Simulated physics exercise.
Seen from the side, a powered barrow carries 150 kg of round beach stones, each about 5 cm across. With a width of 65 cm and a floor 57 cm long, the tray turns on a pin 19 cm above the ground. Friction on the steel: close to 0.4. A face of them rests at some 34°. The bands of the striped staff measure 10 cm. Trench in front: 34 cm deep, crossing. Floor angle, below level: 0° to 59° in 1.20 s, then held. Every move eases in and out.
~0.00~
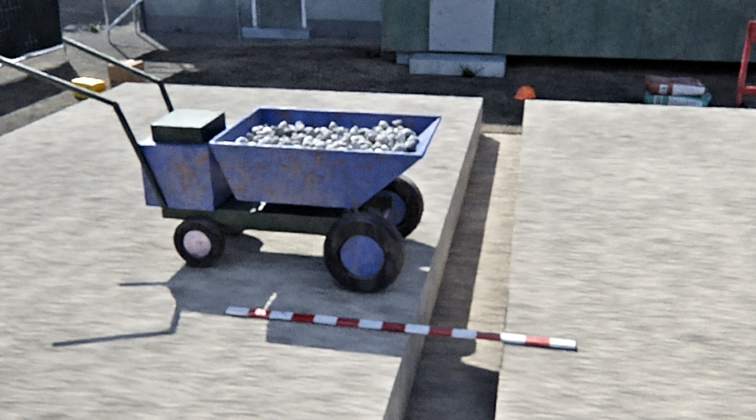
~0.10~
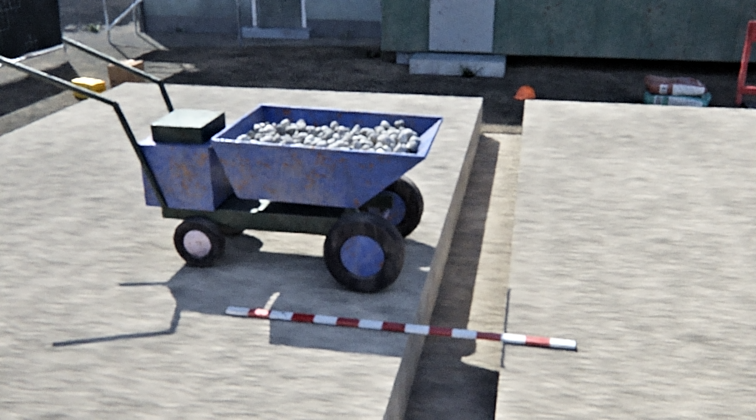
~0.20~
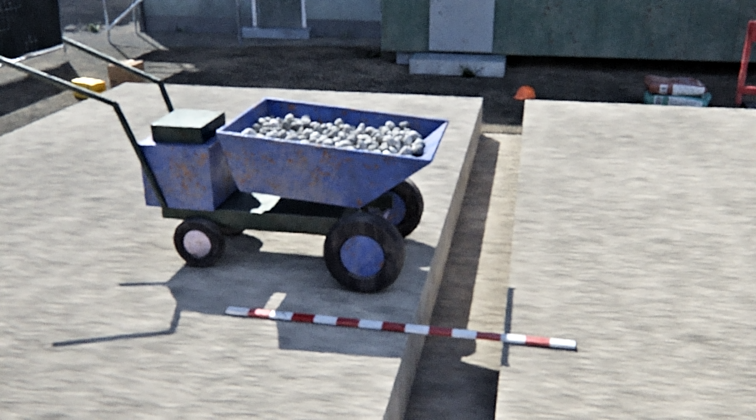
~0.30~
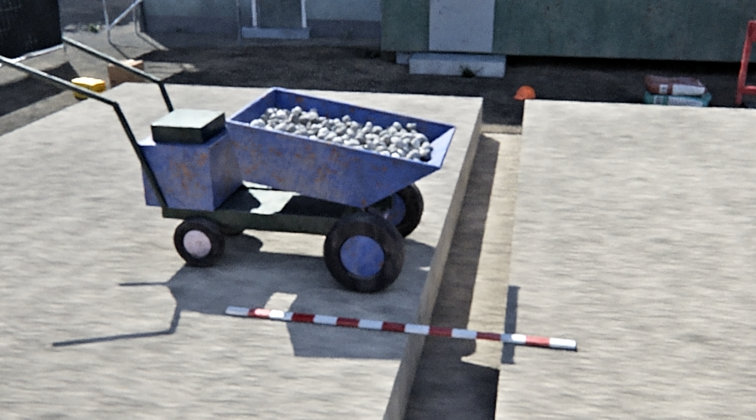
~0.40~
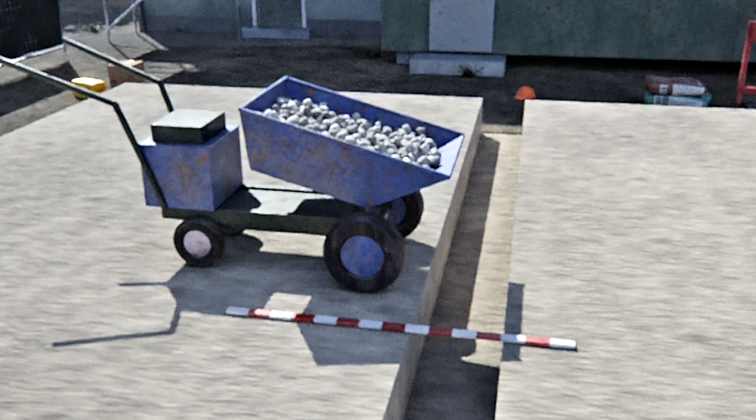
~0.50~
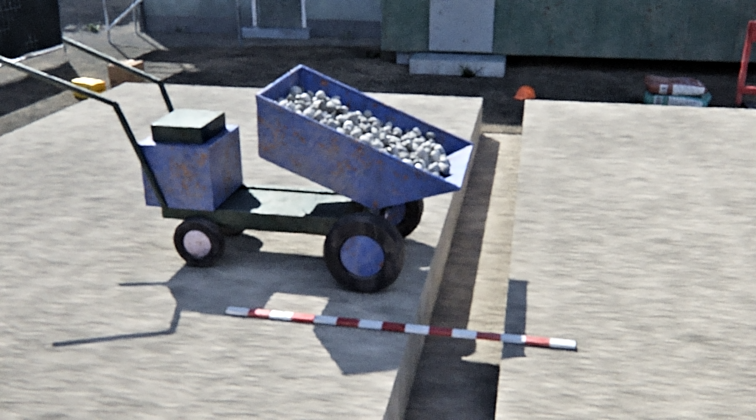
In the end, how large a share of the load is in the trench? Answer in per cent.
A share of roughly 32 %.
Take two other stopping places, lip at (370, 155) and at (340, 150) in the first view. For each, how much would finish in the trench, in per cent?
Some 85 and some 100 per cent, in that order.
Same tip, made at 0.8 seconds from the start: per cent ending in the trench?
I'd put it at some 30 in a hundred.
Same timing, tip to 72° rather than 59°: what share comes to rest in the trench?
About 30 per cent would end up in the trench.
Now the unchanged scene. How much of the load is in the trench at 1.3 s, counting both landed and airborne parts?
Around 5 per cent of it, at that instant.
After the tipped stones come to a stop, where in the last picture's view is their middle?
(546, 273).
After 0.9 s the floor is at 50°; 100 % in the tray; the foremost stones are at (480, 213).
After 1.3 s the floor is at 59°; 68 % in the tray, 4 % in the trench, 28 % past the trench; the foremost stones are at (579, 275).
After 1.6 s the floor is at 59°; 28 % in the tray, 8 % in the trench, 63 % past the trench; the foremost stones are at (690, 282).
After 3.6 s the floor is at 59°; 0 % in the tray, 32 % in the trench, 68 % past the trench; the foremost stones are past the picture's edge.
